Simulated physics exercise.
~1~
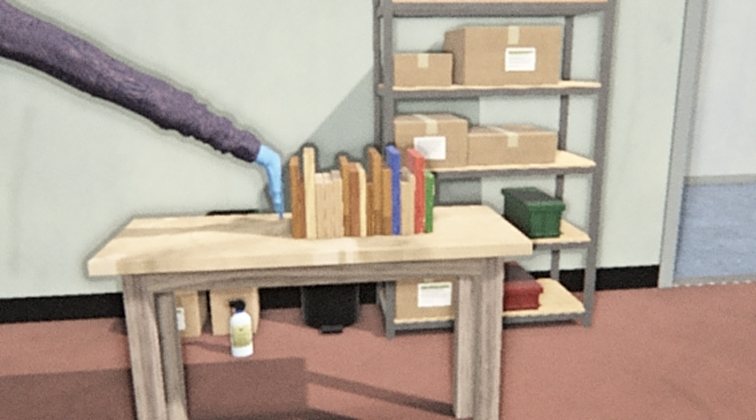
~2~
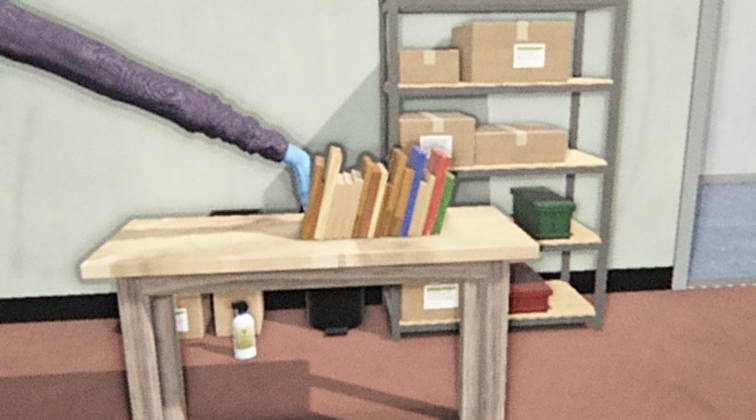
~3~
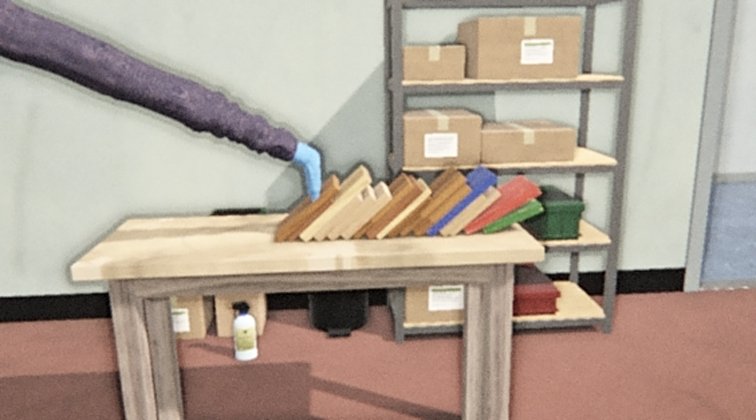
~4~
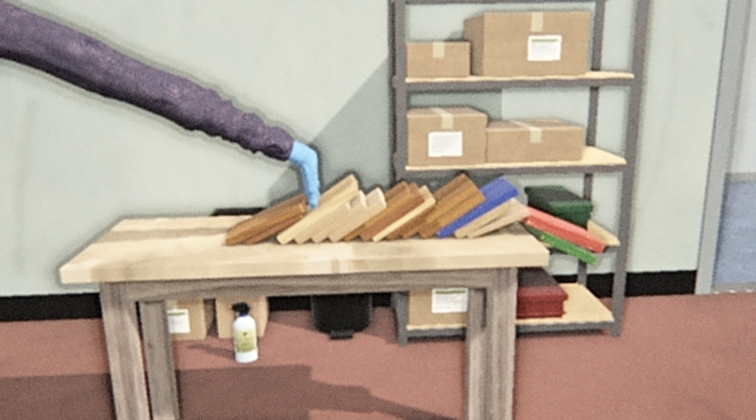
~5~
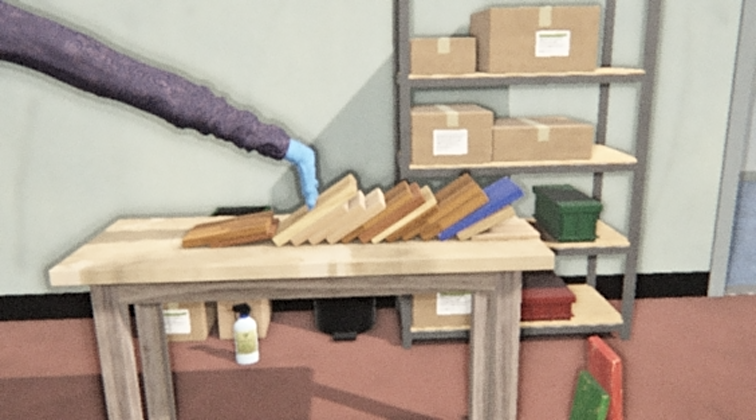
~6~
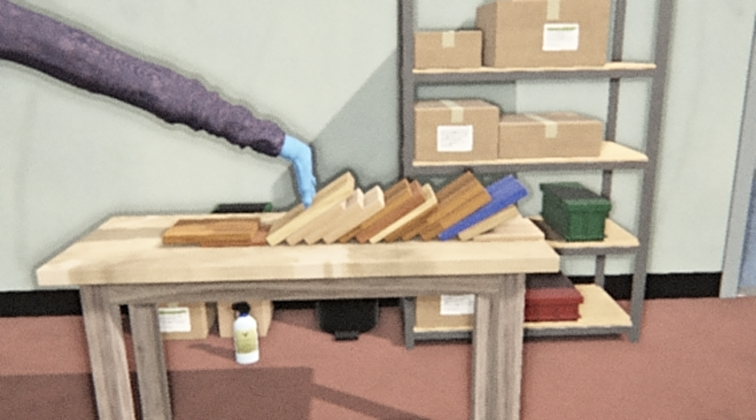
A gloved hand topples a row of boards rightward, and the red and green ones fall off the table.
